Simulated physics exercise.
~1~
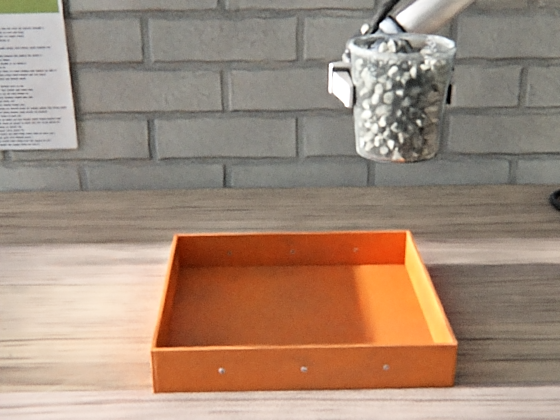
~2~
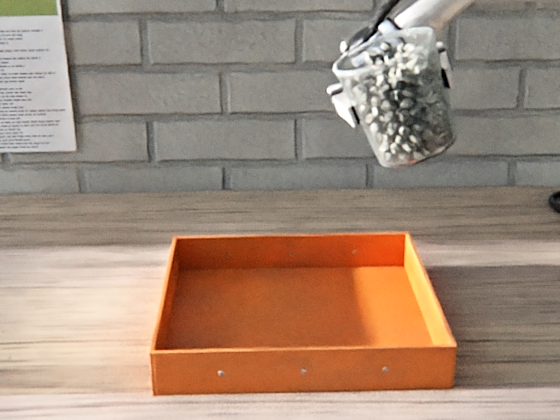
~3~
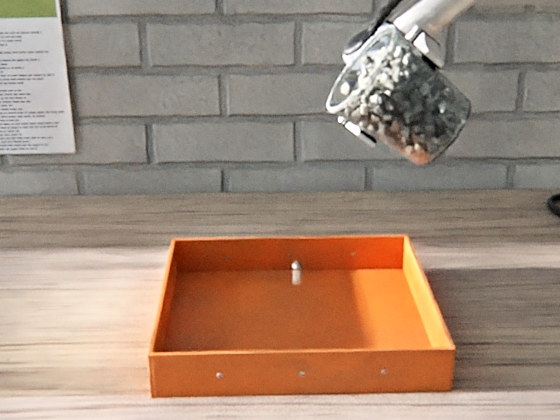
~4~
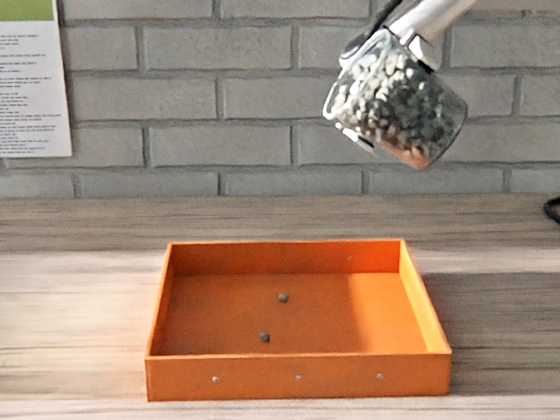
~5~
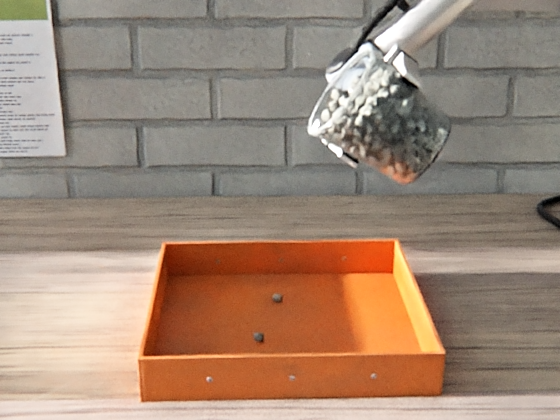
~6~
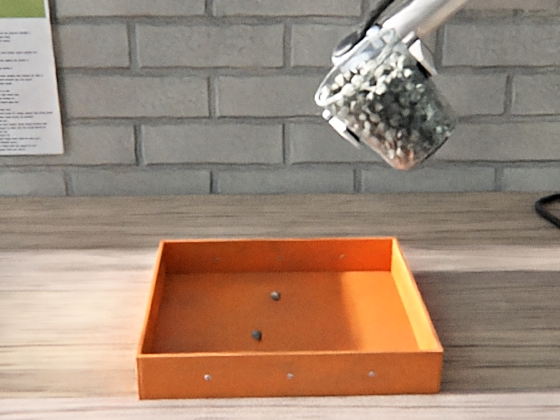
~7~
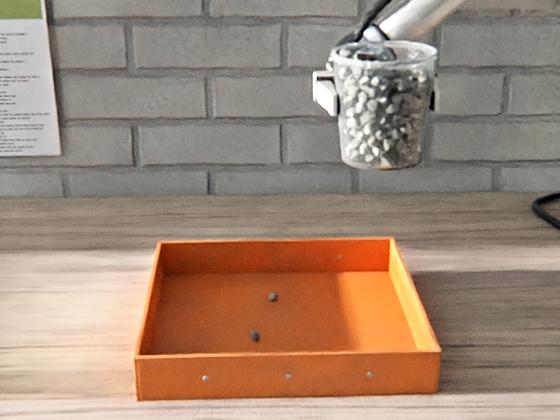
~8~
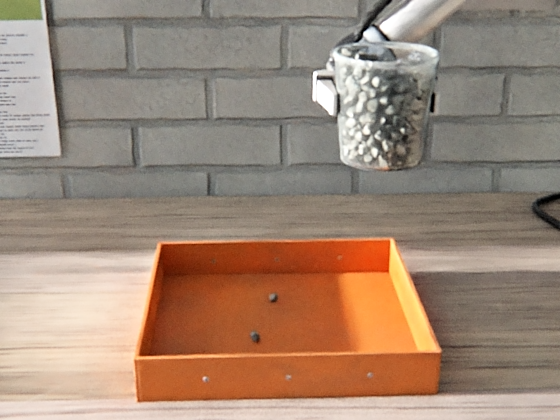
A clear tumbler full of small pebbles, held by a robot hand above an orange tray, tipped to the left until two pebbles dropped into the tray, then tilted back upright, still nearly full, with the two pebbles lying below.
